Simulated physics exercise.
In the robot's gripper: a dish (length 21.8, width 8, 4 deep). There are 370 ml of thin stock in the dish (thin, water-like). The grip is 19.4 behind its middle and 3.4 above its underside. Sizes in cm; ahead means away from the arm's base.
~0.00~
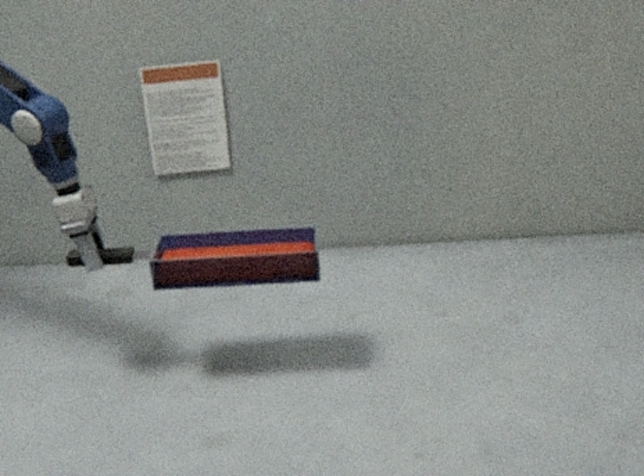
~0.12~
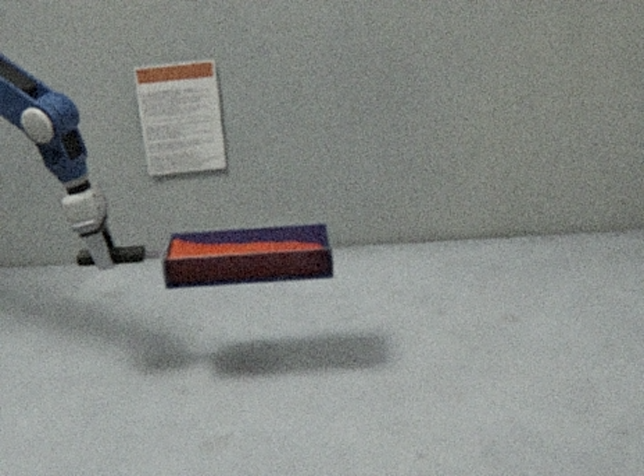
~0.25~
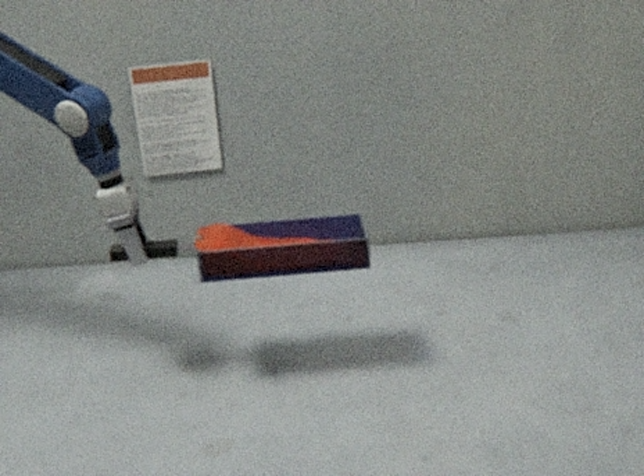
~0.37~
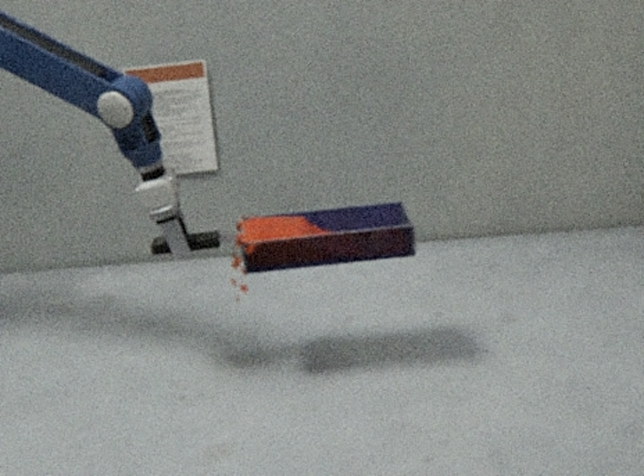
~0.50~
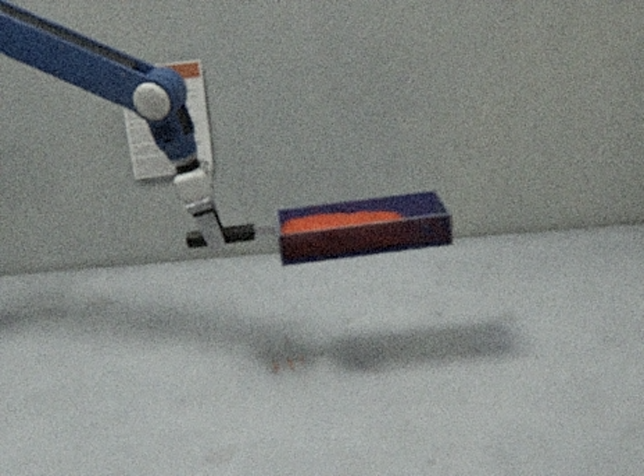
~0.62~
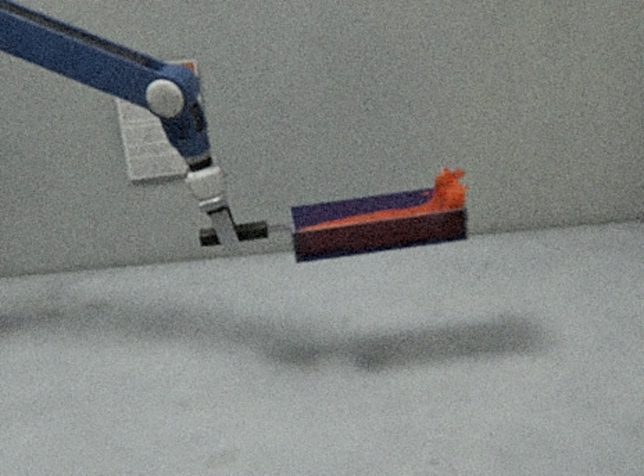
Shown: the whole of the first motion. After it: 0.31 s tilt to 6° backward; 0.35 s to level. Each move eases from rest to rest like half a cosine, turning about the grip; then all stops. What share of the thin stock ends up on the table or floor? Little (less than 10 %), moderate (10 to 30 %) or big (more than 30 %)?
Share on the table or floor: Moderate (10 to 30 %).
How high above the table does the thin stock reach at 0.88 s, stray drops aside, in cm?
Up to some 25 cm.
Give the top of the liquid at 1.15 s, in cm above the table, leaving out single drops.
Up to some 25 cm.
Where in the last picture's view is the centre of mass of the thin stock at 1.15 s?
Near (342, 231).
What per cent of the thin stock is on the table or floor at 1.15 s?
Near 12 %.
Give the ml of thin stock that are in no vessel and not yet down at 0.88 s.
Some 35 ml.
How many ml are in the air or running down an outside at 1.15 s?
About 15 ml.
After 0.88 s, tilted 6° backward, liquid up to 26 above the table; 330 ml in the dish, 10 ml on the table or floor, 35 ml in the air or running down outside.
After 1.15 s, tilted 2° backward, liquid up to 27 above the table; 310 ml in the dish, 40 ml on the table or floor, 15 ml in the air or running down outside.
After 1.48 s, level, liquid up to 23 above the table; 310 ml in the dish, 60 ml on the table or floor.
After 2.28 s, level, liquid up to 22 above the table; 310 ml in the dish, 60 ml on the table or floor.
In the end, 310 ml in the dish, 60 ml on the table or floor. That is 17 % on the table or floor.
